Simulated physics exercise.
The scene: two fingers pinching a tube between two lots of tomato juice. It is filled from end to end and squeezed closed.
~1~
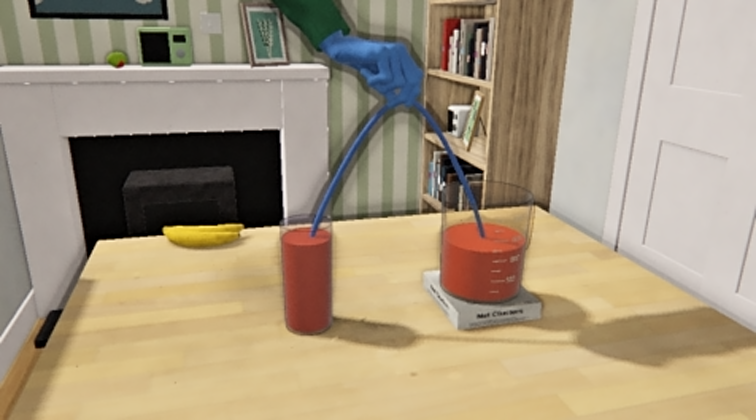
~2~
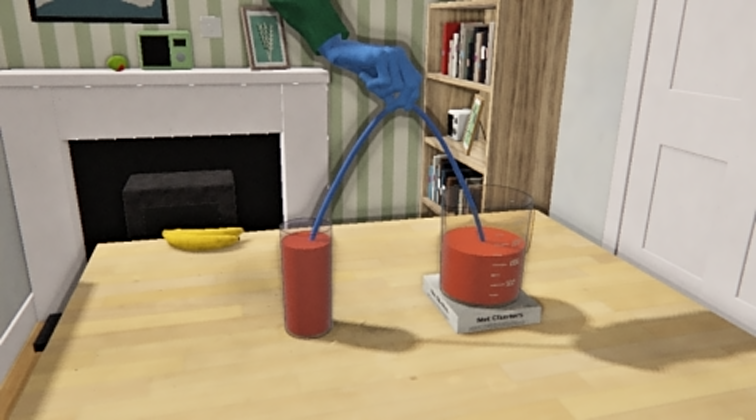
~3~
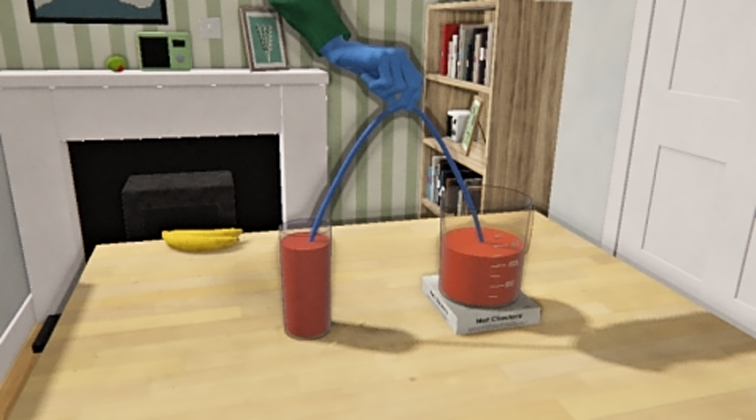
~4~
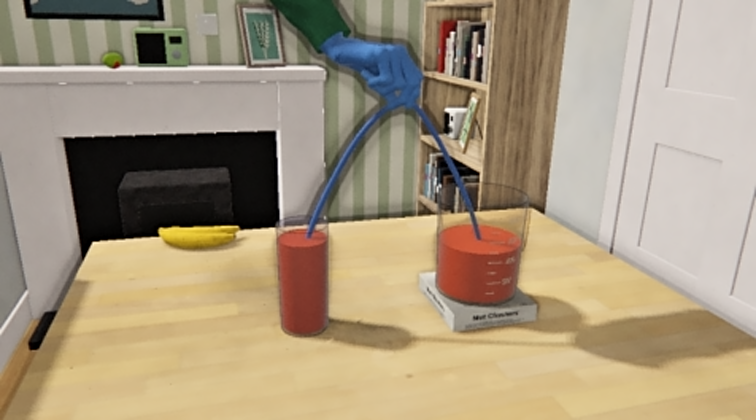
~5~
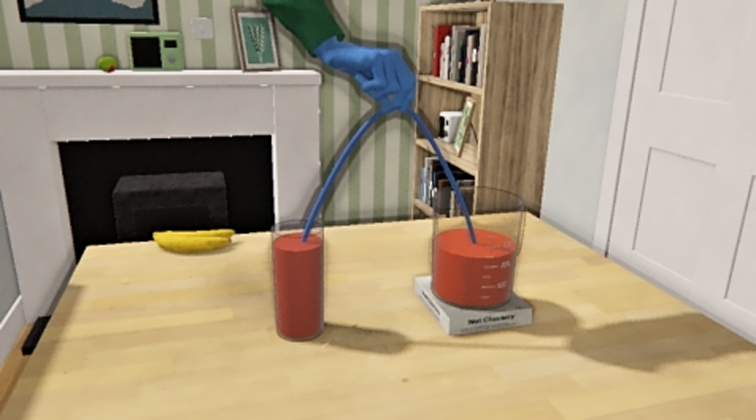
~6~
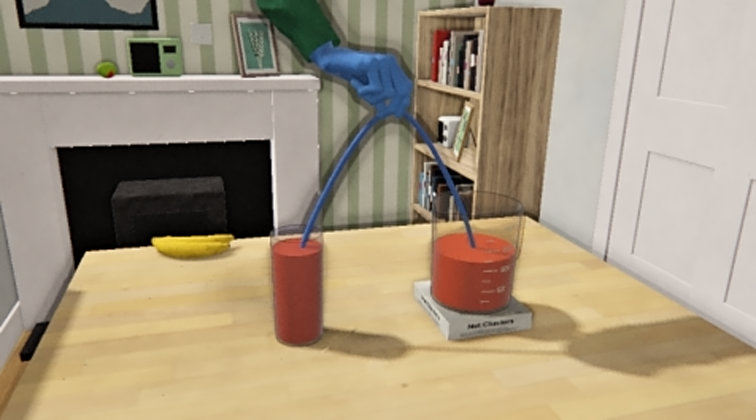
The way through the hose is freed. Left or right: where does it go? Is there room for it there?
It flows towards the right one, and the one that fills stays below its rim.
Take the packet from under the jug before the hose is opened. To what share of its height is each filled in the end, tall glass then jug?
About 60 and 60 per cent.
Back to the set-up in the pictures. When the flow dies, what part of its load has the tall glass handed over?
Roughly 15 per cent.
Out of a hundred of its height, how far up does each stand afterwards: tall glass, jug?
Roughly 75 per cent, then 55 per cent.
Soon after, the tall glass is about three quarters full; the jug is about half full.
In the end, the tall glass is about three quarters full; the jug is about half full; the two surfaces are level.
